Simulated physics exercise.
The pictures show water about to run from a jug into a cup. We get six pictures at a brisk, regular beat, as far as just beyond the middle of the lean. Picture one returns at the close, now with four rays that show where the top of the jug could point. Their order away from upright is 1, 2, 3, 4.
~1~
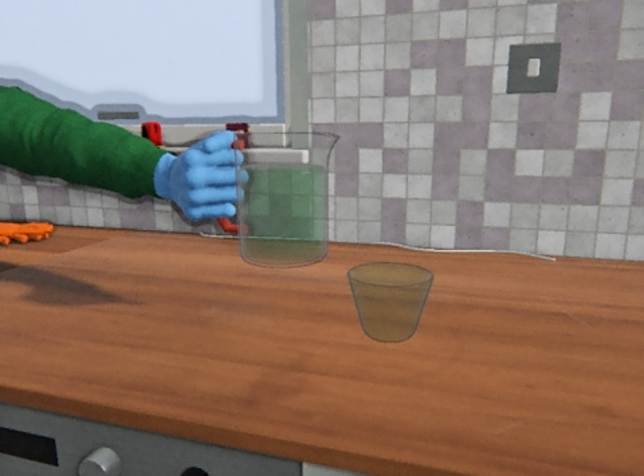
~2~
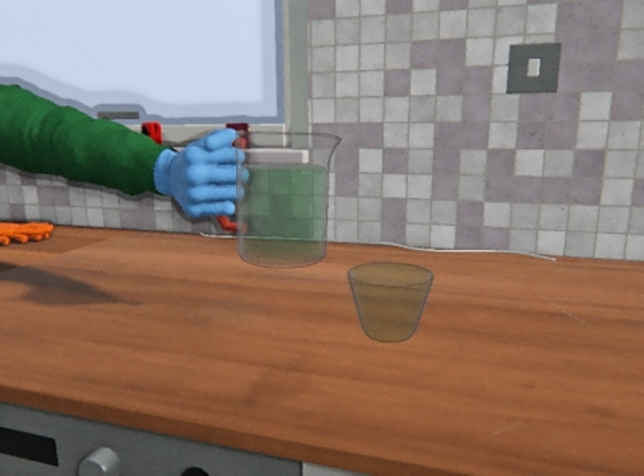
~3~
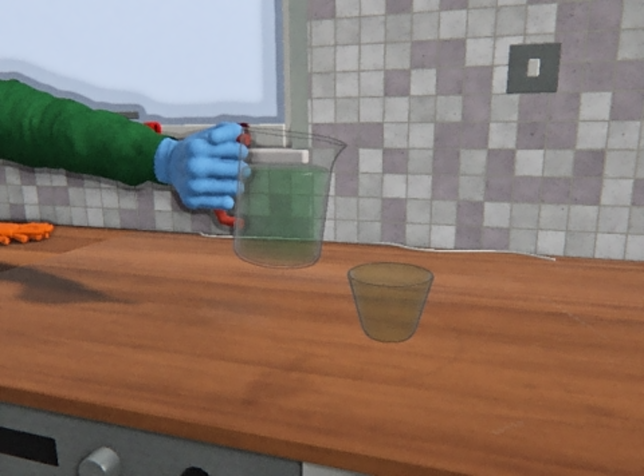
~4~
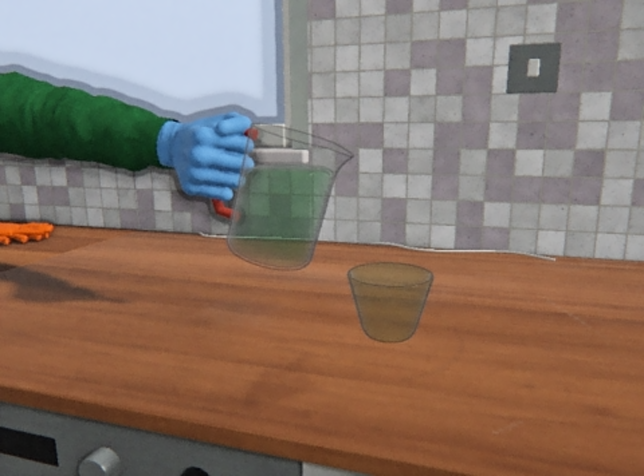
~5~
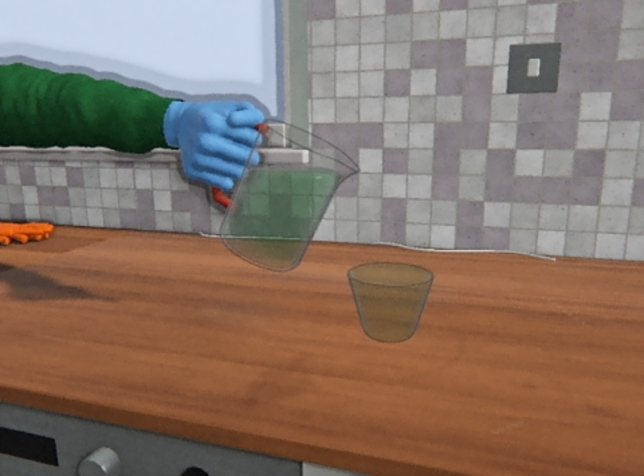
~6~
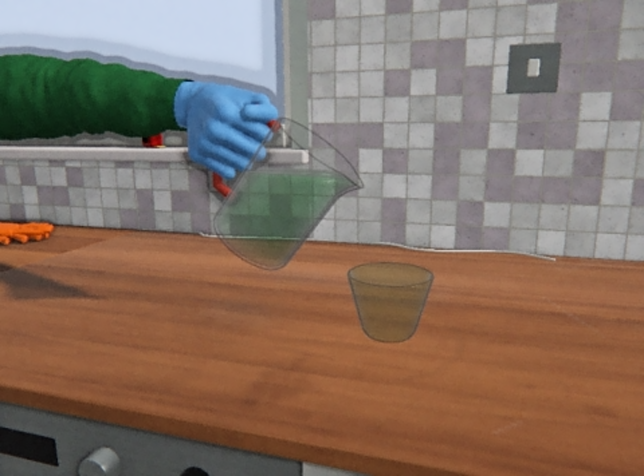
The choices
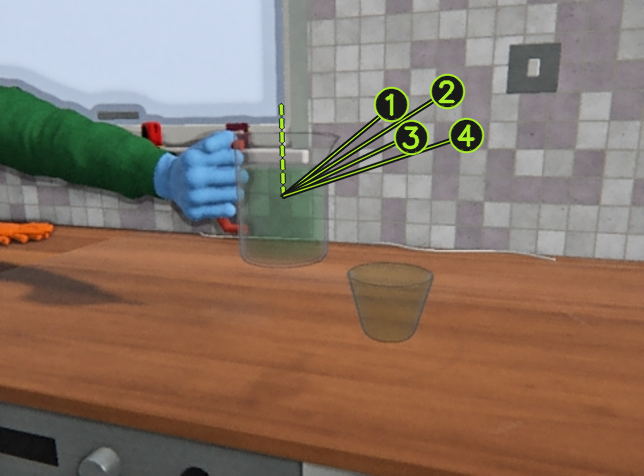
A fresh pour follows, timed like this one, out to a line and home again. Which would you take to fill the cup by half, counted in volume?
2 beats the others.
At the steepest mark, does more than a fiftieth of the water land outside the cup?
Yes, it does.
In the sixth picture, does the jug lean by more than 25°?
Yes, it does.
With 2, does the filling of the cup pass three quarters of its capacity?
No, less.
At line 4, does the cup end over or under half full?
Over.
In lime, 1 at (379, 116); 2 at (432, 100); 3 at (394, 143); 4 at (450, 140).
With 1, the cup ends with about 36 % of what it can hold.
With 2, the cup ends with about 51 % of what it can hold; 4 % of the water is spilt.
With 3, the cup ends with about 60 % of what it can hold; 12 % of the water is spilt.
With 4, the cup ends with about 70 % of what it can hold; 20 % of the water is spilt.
